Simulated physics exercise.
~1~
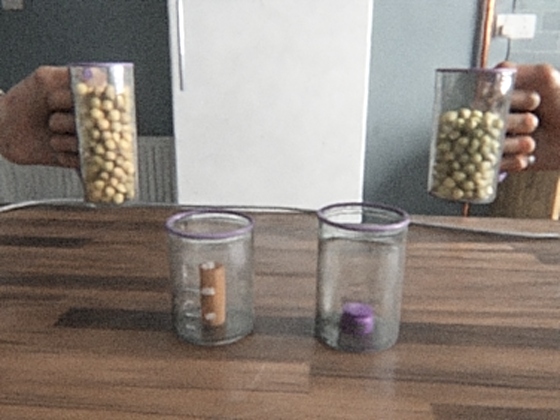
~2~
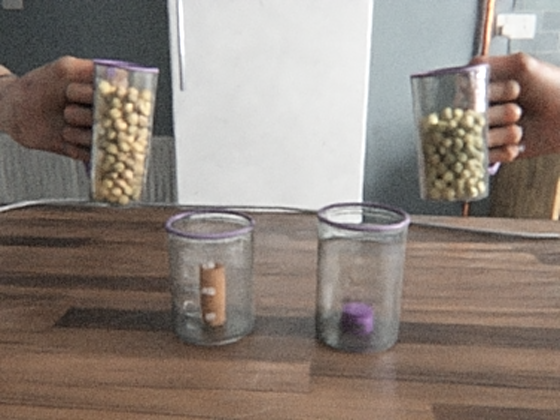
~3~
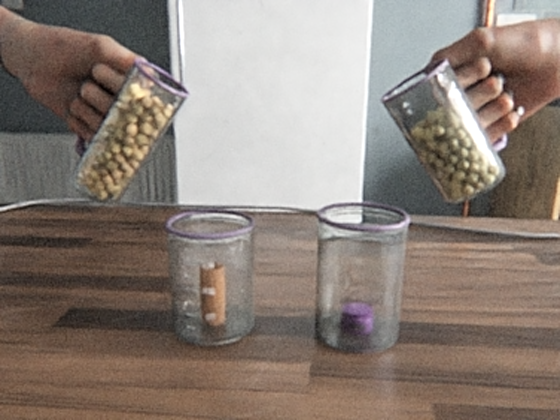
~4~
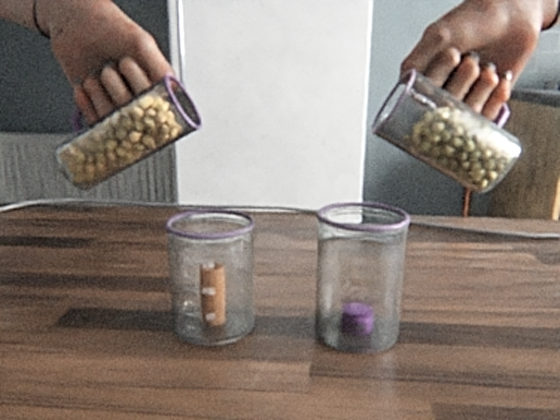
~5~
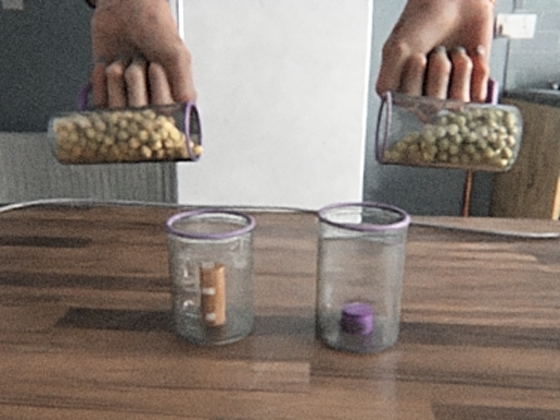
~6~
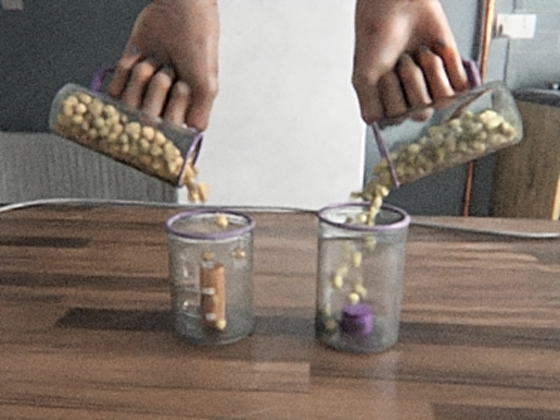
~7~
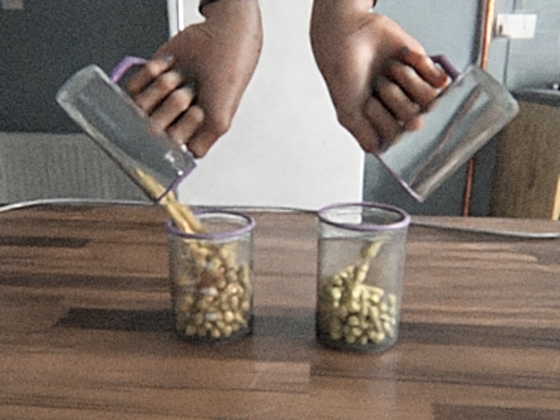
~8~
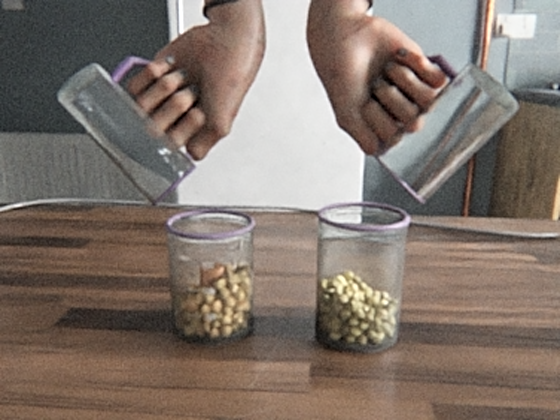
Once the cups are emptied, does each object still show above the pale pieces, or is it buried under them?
The orange-brown object in the left beaker still shows its top above the pieces, while the purple object in the right jar is buried under them.
Two hands hold clear purple-rimmed cups of pale, round, pea-like pieces above a dark wooden table, seen from the front by a still camera. Below them stand two clear containers, the left beaker holding an upright orange-brown cylinder and the taller right jar a small purple object. The hands move slightly inward and tip the cups onto their sides, then further, until the pieces stream down into both containers. The cups empty completely and stay tilted downward. At the end the top of the orange-brown object still shows above the fill, while the purple one is covered.
